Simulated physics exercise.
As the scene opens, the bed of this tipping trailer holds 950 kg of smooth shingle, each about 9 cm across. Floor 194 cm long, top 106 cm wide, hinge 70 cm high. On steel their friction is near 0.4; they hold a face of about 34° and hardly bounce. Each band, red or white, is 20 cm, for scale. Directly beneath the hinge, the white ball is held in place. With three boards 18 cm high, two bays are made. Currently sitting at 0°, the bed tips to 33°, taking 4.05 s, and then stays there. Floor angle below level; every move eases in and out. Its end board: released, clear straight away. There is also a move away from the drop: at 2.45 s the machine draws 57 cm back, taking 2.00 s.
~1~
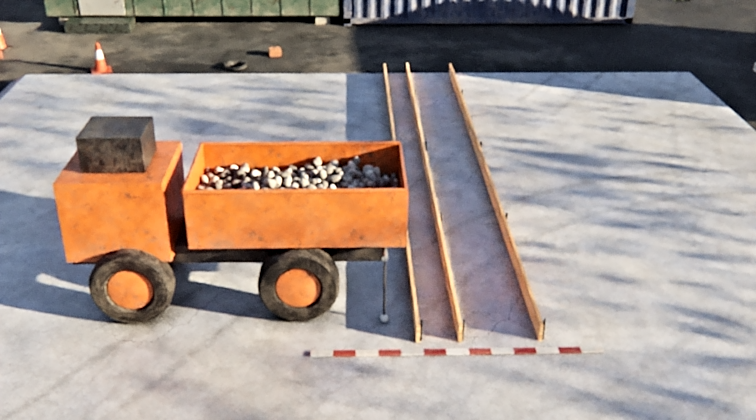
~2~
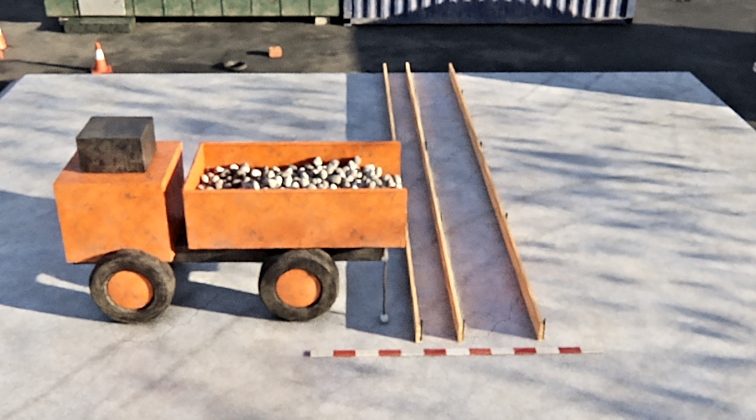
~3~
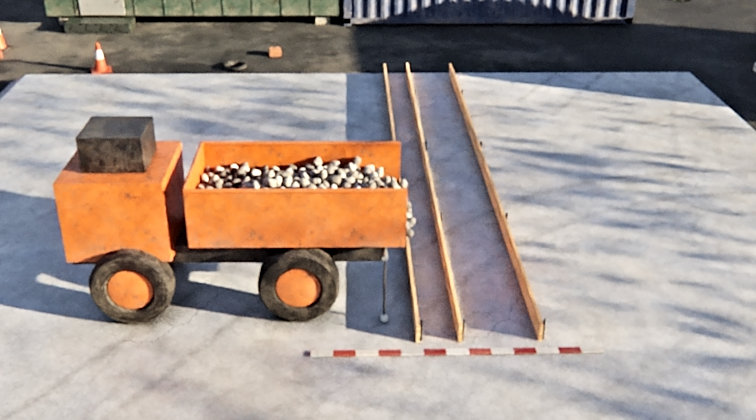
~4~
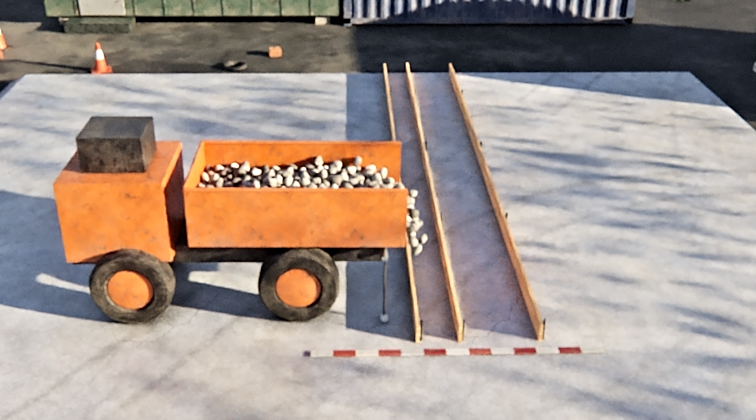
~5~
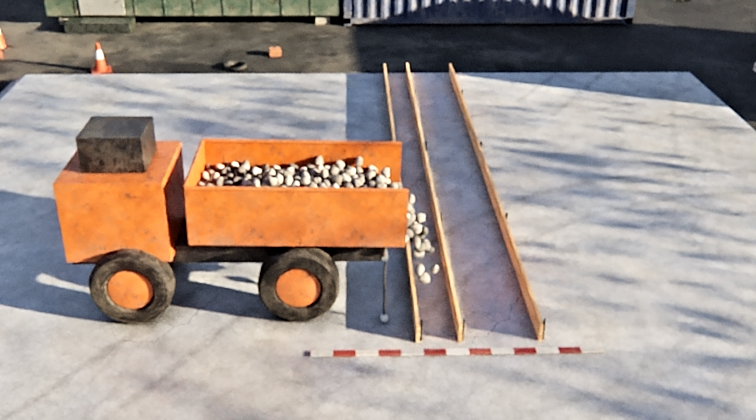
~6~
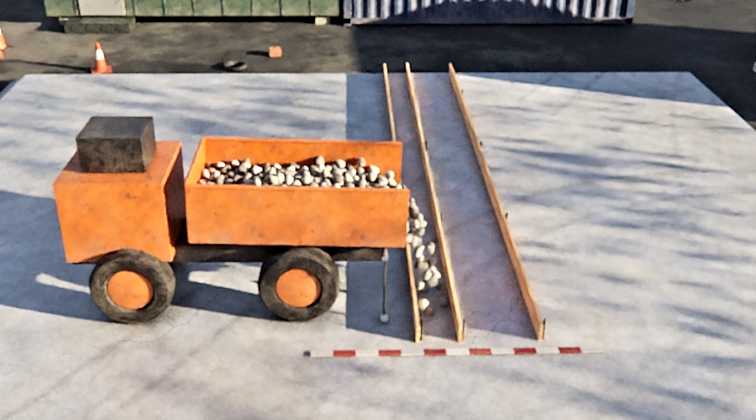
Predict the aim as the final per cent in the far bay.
The final share is about 35 per cent.
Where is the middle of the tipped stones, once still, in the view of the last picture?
Centre estimate: Around (429, 277).
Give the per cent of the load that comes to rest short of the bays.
35 per cent or so.
A little later the floor is at 28°; 47 % in the bed, 6 % short of the bays, 33 % in the near bay, 13 % in the far bay; the foremost stones are at (515, 296).
Then the floor is at 33°; 0 % in the bed, 32 % short of the bays, 35 % in the near bay, 33 % in the far bay; the foremost stones are at (517, 269).
Later still the floor is at 33°; 0 % in the bed, 33 % short of the bays, 33 % in the near bay, 33 % in the far bay; the foremost stones are at (523, 277).
In the end the floor is at 33°; 0 % in the bed, 33 % short of the bays, 33 % in the near bay, 33 % in the far bay; the foremost stones are at (523, 277).
